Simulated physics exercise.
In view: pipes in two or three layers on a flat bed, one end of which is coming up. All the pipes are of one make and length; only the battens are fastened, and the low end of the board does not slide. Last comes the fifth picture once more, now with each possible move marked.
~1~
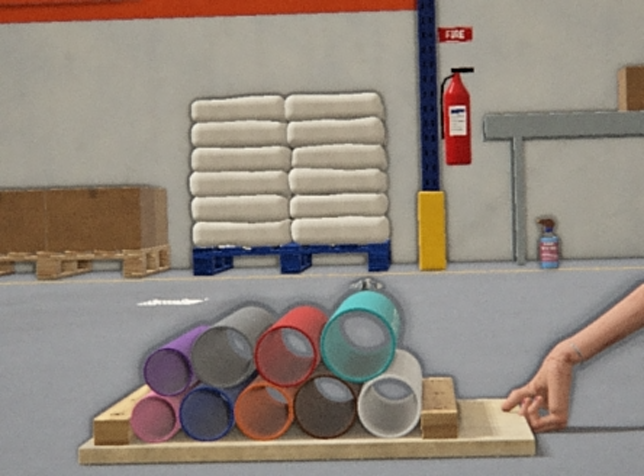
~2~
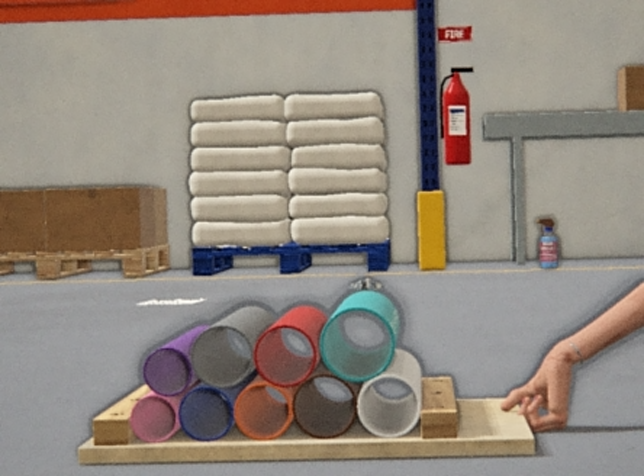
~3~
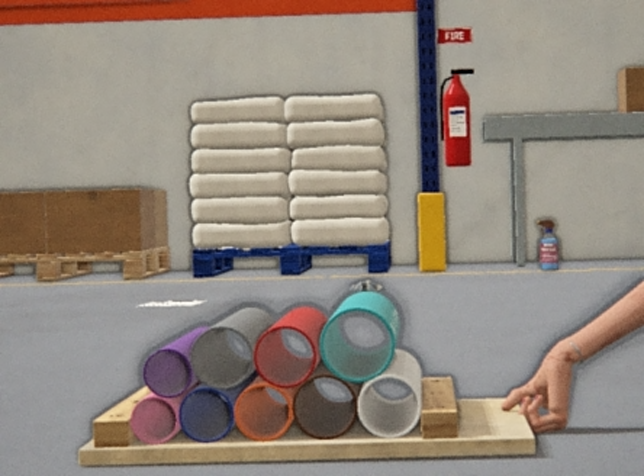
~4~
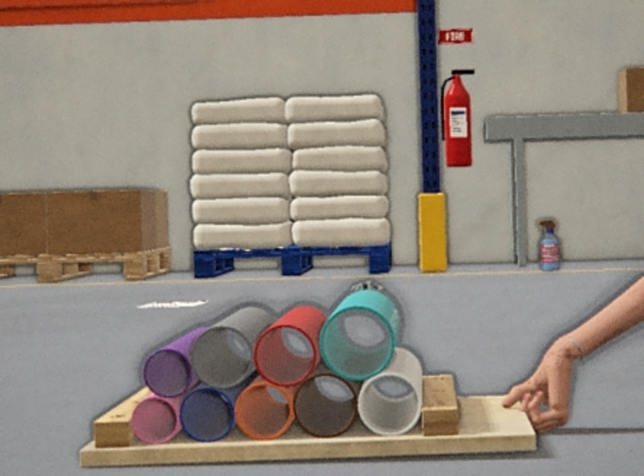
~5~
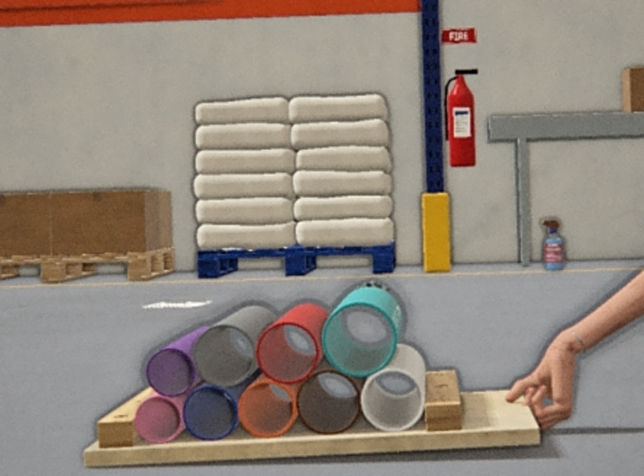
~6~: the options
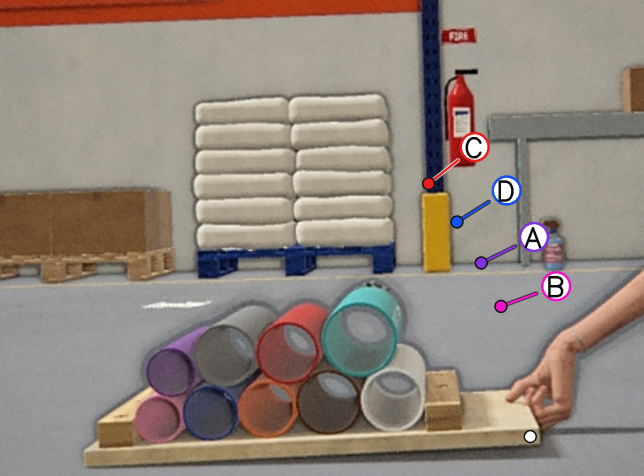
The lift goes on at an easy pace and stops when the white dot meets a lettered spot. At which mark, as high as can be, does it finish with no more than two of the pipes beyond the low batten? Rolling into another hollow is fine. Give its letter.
The last mark within the limit is B.
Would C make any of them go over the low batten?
At C: Yes.
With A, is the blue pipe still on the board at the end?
Yes.
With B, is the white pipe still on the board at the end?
The white pipe: Yes.
On the marked copy, A at (481, 263); B at (501, 306); C at (429, 184); D at (457, 222); the white dot at (530, 437).
With B. Early on, board at 14°.
Further on, board at 19°.
At the end, board at 19°, two over the low batten (grey, purple).
As for the rest, A three over the low batten (red, grey, purple); C four over the low batten (red, turquoise, grey, purple); D four over the low batten (red, turquoise, grey, purple).
